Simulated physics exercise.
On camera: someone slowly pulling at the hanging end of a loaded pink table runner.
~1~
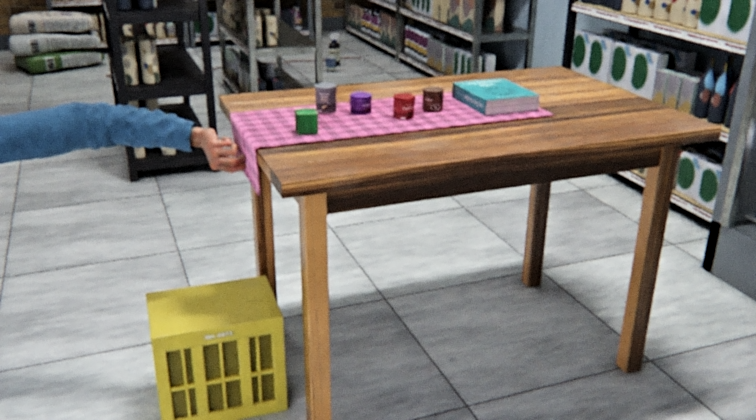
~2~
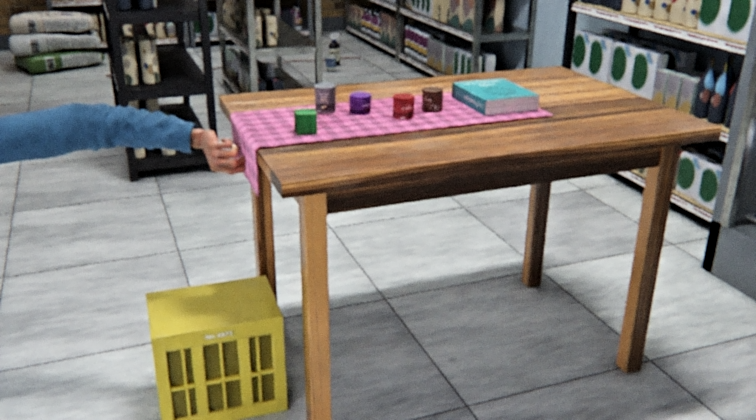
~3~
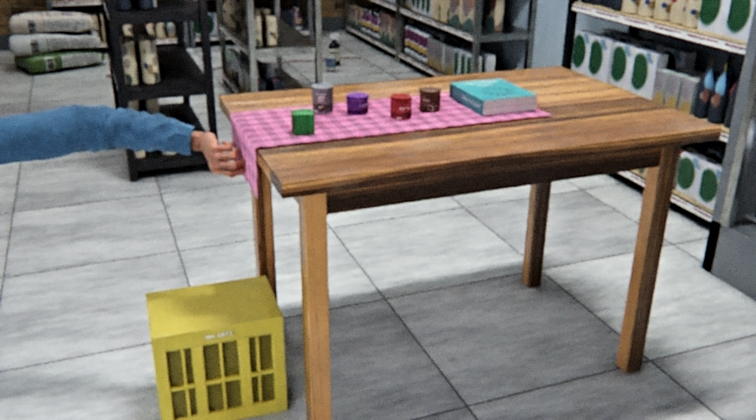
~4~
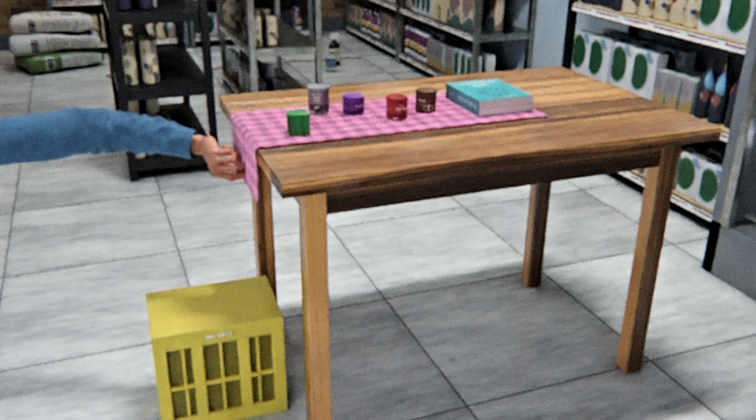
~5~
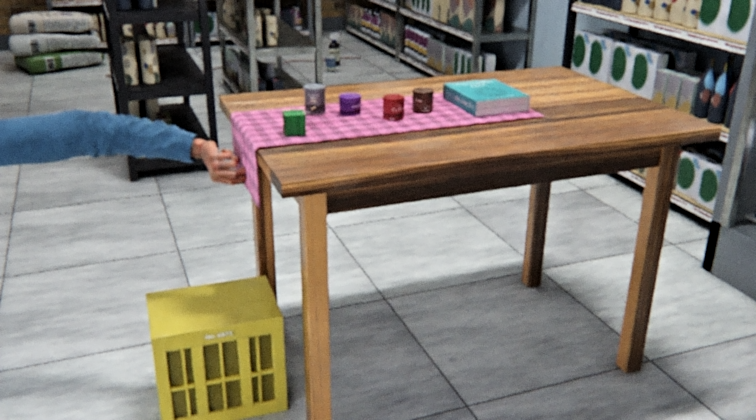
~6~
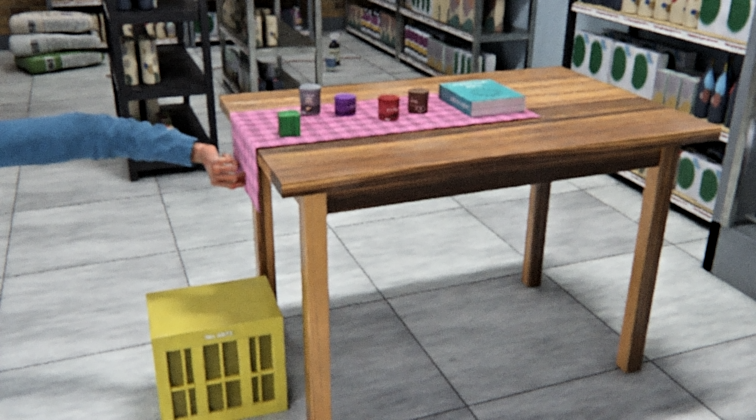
In a store aisle, a hand slowly pulled the hanging end of a pink checkered runner downward, and the small colored containers and teal book on it slid slightly left across the wooden table.
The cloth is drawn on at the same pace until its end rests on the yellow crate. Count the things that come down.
Over the edge go three.
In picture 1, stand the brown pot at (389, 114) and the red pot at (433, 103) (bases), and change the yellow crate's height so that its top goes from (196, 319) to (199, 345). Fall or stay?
The brown pot goes over, the red pot stays on.
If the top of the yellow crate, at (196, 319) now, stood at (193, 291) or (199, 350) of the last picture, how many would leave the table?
The count: 2 and 4.
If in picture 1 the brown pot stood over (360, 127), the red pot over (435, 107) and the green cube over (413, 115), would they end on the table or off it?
The brown pot is carried off; the red pot survives; the green cube stays on.
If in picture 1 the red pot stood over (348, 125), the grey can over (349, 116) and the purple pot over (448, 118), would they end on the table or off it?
The red pot falls, the grey can drops off, the purple pot does not fall.
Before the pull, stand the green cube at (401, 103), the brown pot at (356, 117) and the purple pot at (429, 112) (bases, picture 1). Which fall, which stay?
The green cube does not fall; the brown pot tumbles off; the purple pot does not fall.
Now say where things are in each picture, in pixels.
Hem (260, 196); green cube (306, 111); grey can (326, 85); purple pot (361, 95); red pot (404, 96); brown pot (433, 89); top of the crate (196, 319), in the first frame.
Hem (259, 197); green cube (305, 111), in the second frame.
Hem (259, 200); grey can (323, 86), in the third frame.
Hem (259, 205); purple pot (354, 95); top of the crate (196, 319), in the fourth frame.
Hem (260, 209); red pot (394, 97), in the fifth frame.
Hem (260, 213); green cube (289, 113); grey can (310, 87); purple pot (345, 96); red pot (389, 97); brown pot (418, 90), in the sixth frame.
A little later, hem near (248, 251); green cube gone.
Next, hem near (249, 285); green cube and grey can gone.
When it is over, hem on the crate; green cube, grey can and purple pot gone. The table loses three.
